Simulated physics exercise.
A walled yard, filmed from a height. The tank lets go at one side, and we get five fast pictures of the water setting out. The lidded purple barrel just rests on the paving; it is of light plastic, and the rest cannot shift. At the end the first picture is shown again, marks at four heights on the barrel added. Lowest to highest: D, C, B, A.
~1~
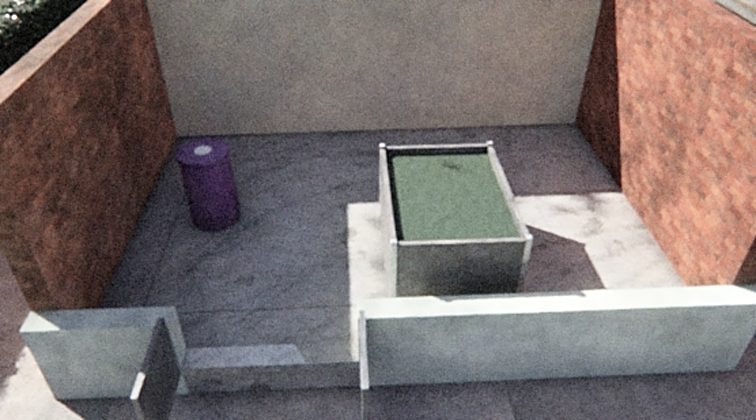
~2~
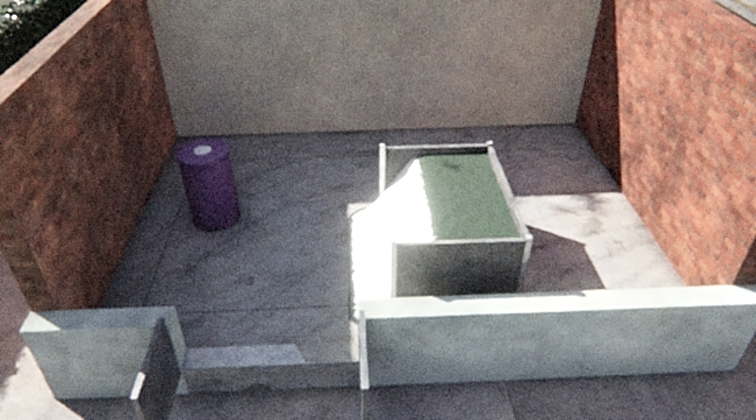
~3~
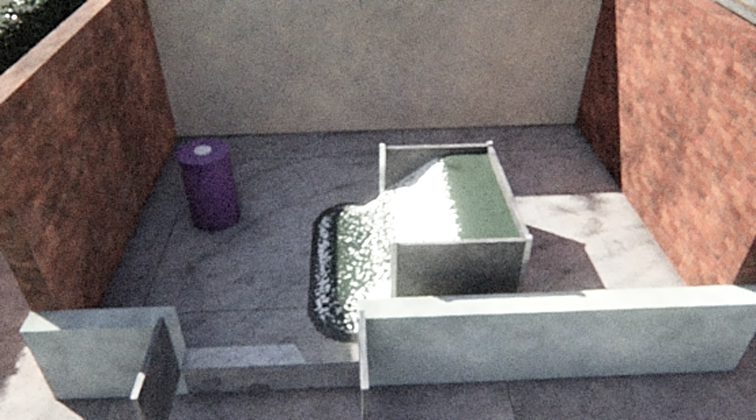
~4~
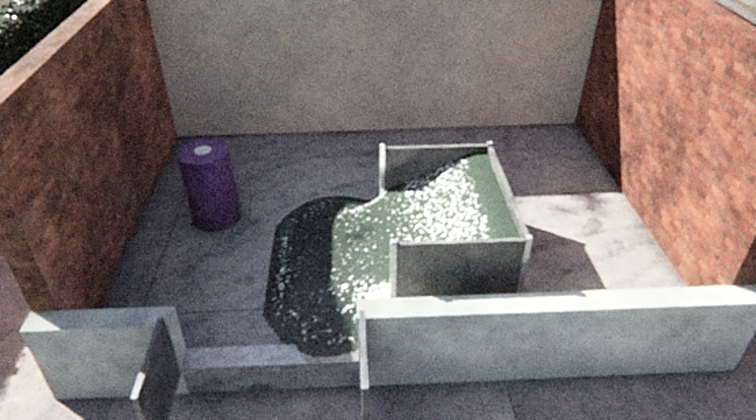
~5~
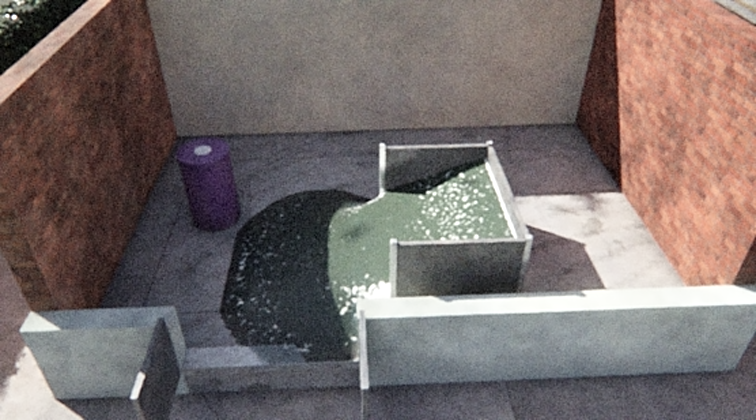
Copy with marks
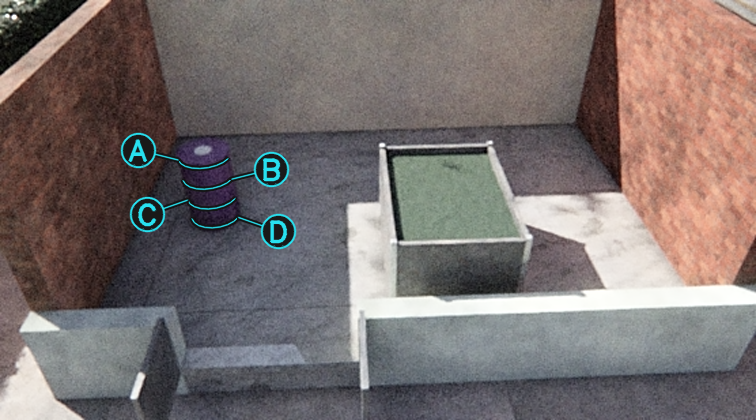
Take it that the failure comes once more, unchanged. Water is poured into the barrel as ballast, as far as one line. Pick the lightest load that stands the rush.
It is B.
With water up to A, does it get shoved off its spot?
No, not at all.
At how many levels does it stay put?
Two.
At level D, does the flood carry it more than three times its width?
Yes, clearly.
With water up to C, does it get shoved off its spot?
Yes.
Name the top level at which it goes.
It is C.
In cyan, A at (199, 168); B at (204, 189); C at (208, 209); D at (212, 227); from the bottom up D, C, B, A.
With A, it does not move.
With B, it does not move.
With C, it is pushed about half its own width away.
With D, it is pushed about 6 times its own width away.
